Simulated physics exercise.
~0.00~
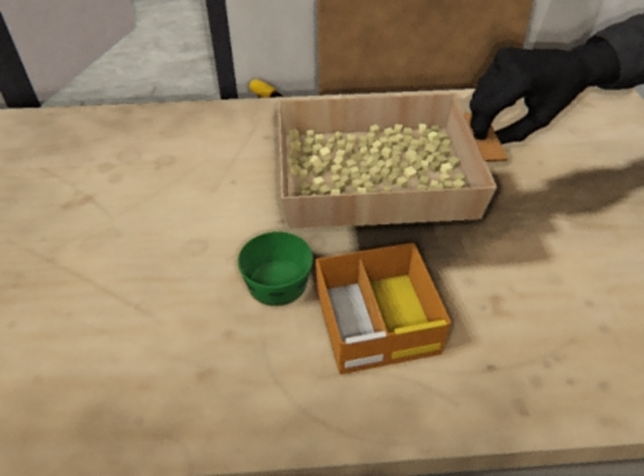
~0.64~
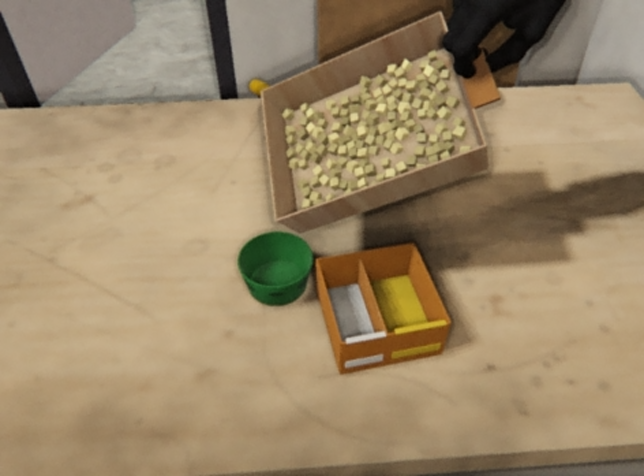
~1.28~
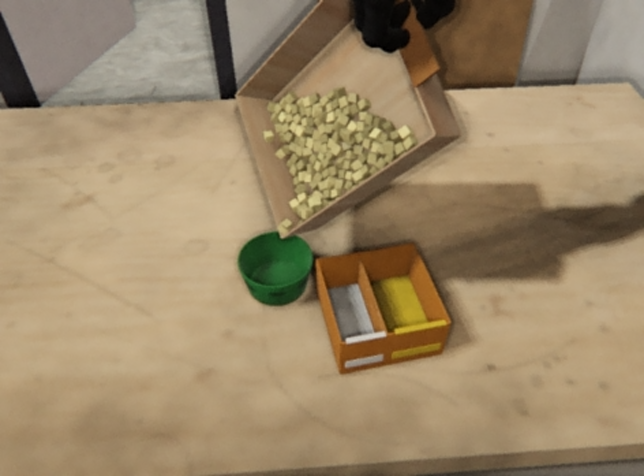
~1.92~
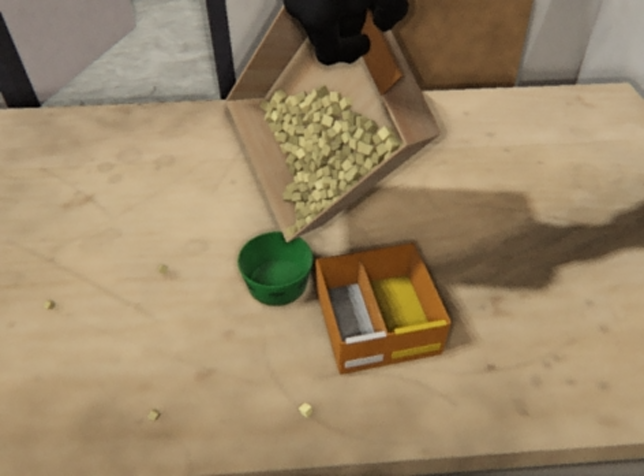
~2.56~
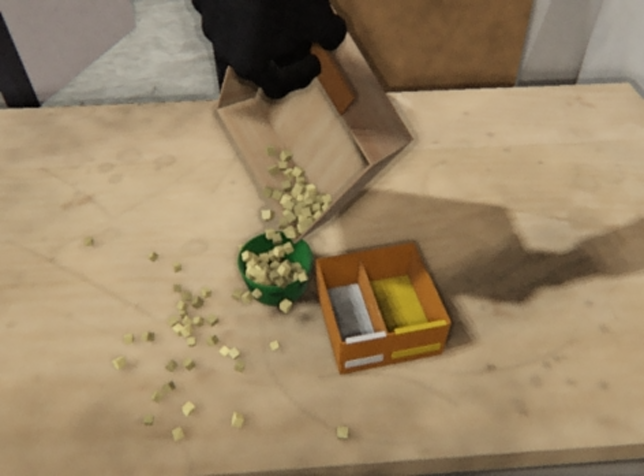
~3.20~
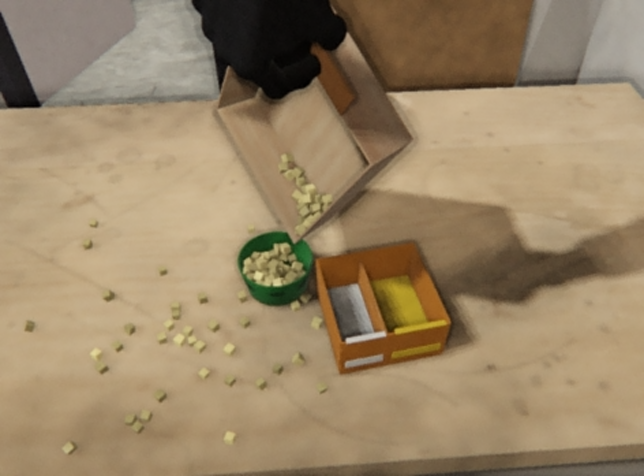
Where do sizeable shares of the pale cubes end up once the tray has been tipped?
Sizeable shares end up in the green dish, scattered outside on the table, and still in the wooden tray. The white and yellow sections of the orange box do not get a sizeable share.
